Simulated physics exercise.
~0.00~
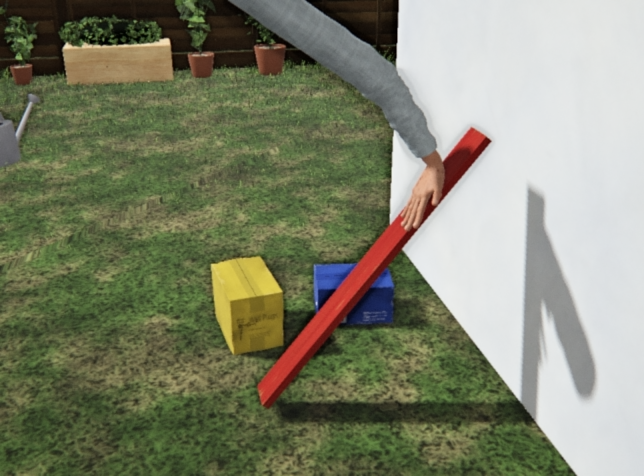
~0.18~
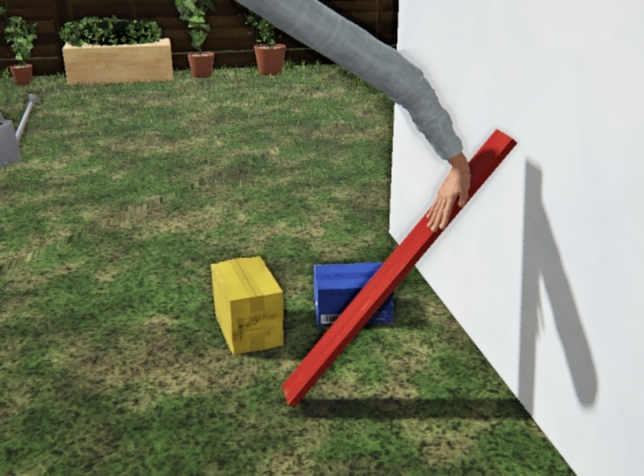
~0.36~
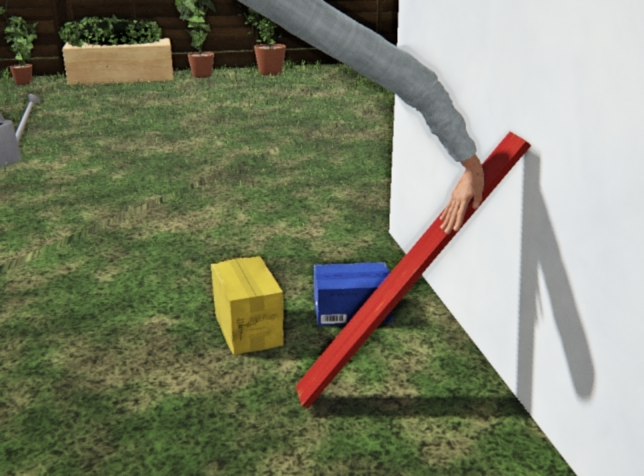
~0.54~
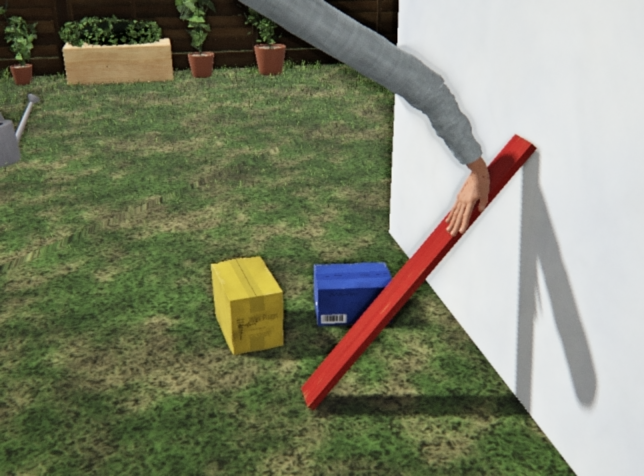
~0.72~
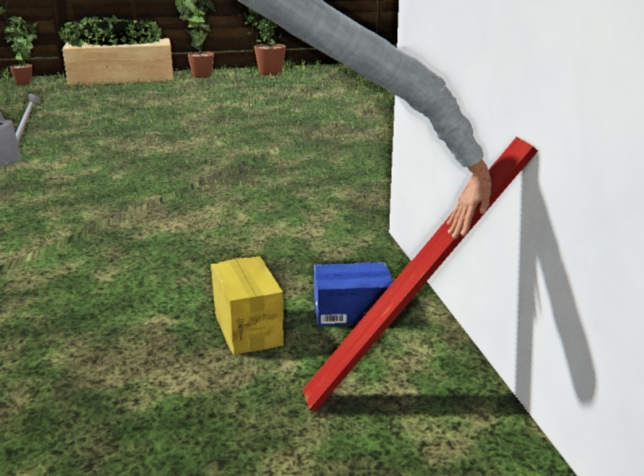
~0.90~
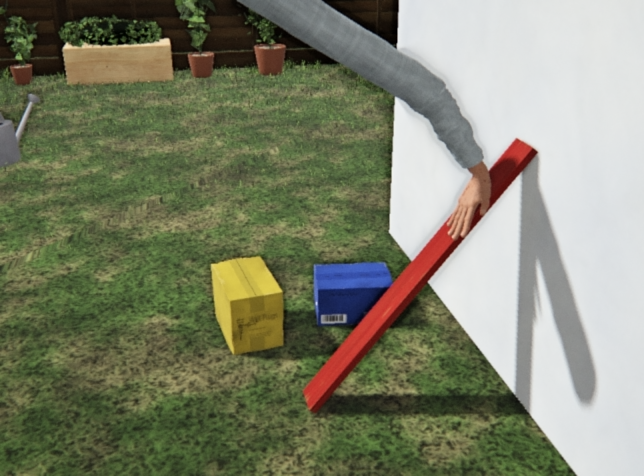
A long red plank slants up to the right toward a white wall on a patchy lawn, seen from a fixed, slightly raised viewpoint. A grey-sleeved arm reaches down to it, with a yellow box and a blue box behind, potted plants and a planter by the back fence. The hand shifts the plank a short way right, slowing until it rests against the wall, still held.
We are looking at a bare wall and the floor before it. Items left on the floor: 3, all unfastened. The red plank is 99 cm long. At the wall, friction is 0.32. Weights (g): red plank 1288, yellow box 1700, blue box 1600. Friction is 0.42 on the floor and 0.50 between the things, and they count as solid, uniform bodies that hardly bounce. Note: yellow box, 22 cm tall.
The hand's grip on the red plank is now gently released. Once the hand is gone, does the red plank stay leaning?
Steady.
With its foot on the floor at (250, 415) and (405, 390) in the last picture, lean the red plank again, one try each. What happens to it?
Slipping, then standing.
Around 1.10 s, nothing moves.
Around 1.40 s, red plank resting near (413, 280).
Finally (2.2 s), all 3 still in place (within 10 cm). Final places as that camera would see them, red plank near (413, 280). The plank holds.
